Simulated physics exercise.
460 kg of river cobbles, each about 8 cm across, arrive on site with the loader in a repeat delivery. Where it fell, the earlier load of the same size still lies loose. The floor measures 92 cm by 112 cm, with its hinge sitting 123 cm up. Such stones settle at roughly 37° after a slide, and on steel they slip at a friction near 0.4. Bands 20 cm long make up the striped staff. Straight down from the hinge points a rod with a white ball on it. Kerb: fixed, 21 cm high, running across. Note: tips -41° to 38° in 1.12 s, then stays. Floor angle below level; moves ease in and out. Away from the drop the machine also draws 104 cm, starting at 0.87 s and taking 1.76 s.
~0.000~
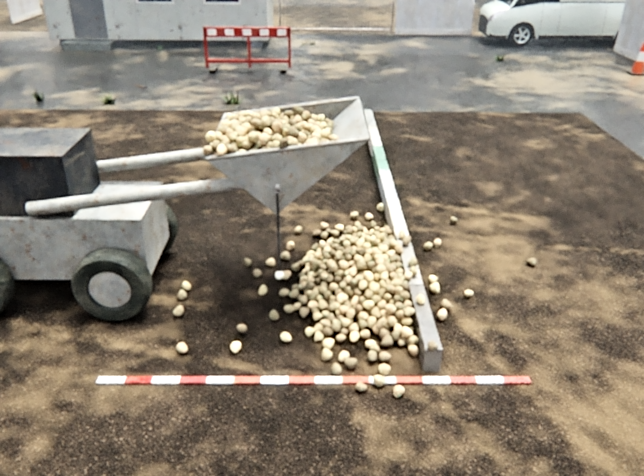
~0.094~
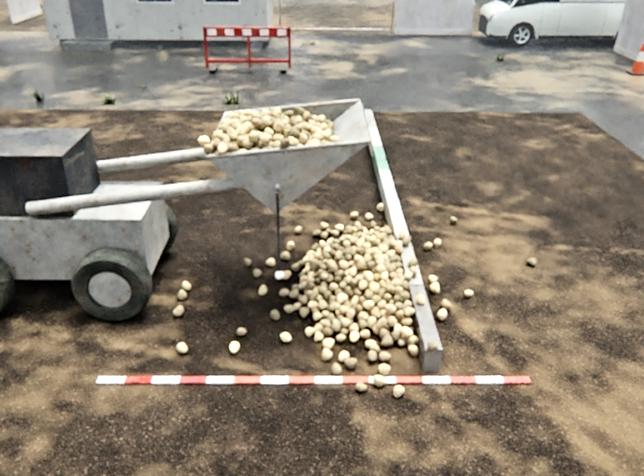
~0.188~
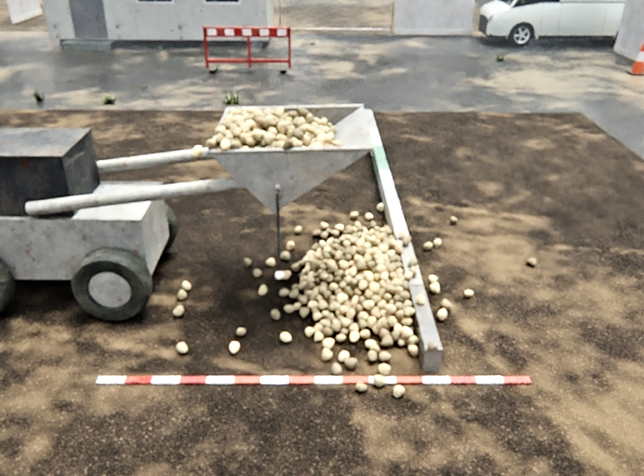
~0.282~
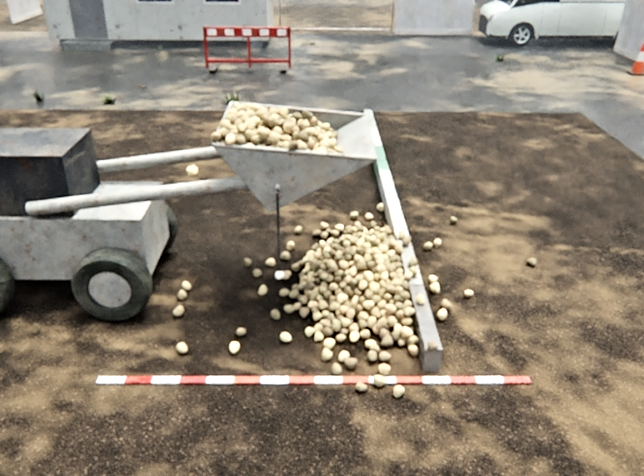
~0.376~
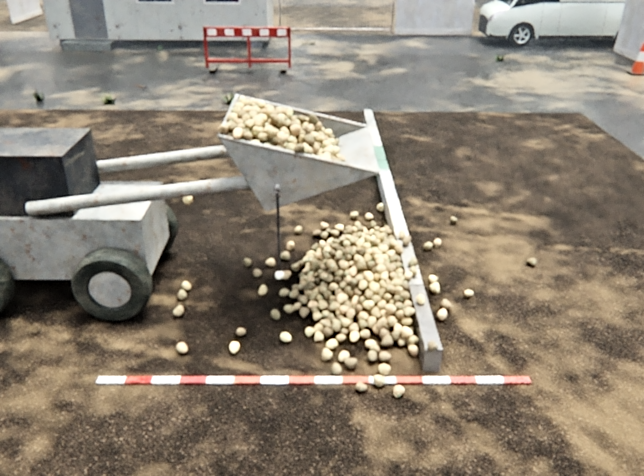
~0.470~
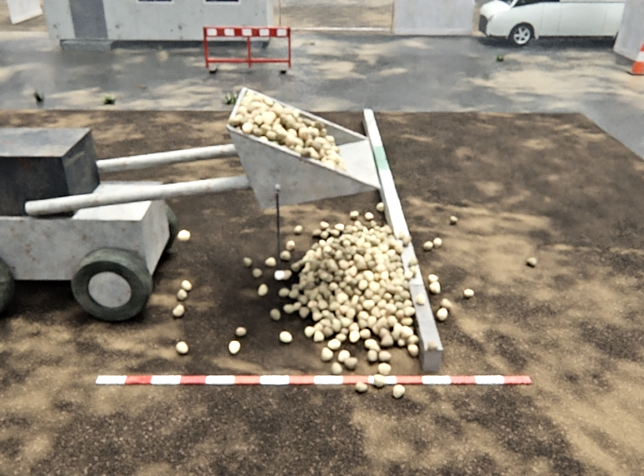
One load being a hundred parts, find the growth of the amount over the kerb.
A growth of about 9 parts in a hundred.
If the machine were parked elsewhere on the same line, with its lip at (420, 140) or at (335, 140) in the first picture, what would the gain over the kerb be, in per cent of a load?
About 45 per cent for the first, 0 per cent for the second.
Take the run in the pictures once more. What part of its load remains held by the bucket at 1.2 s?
Estimate: 50 % remaining inside, roughly.
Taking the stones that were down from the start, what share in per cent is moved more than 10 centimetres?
The answer is about 15 per cent.
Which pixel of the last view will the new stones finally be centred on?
They settle centred around (351, 267).
After 0.8 s the floor is at 26°; in per cent of one load, 99 in the bucket, 100 on this side of the kerb, 2 over the kerb; the foremost stones are at (454, 265).
After 1.2 s the floor is at 38°; in per cent of one load, 48 in the bucket, 151 on this side of the kerb, 2 over the kerb; the foremost stones are at (454, 265).
After 3.1 s the floor is at 38°; in per cent of one load, 0 in the bucket, 191 on this side of the kerb, 10 over the kerb; the foremost stones are at (521, 260).
After 5.7 s the floor is at 38°; in per cent of one load, 0 in the bucket, 191 on this side of the kerb, 10 over the kerb; the foremost stones are at (521, 260). Net gain over the kerb, 9.
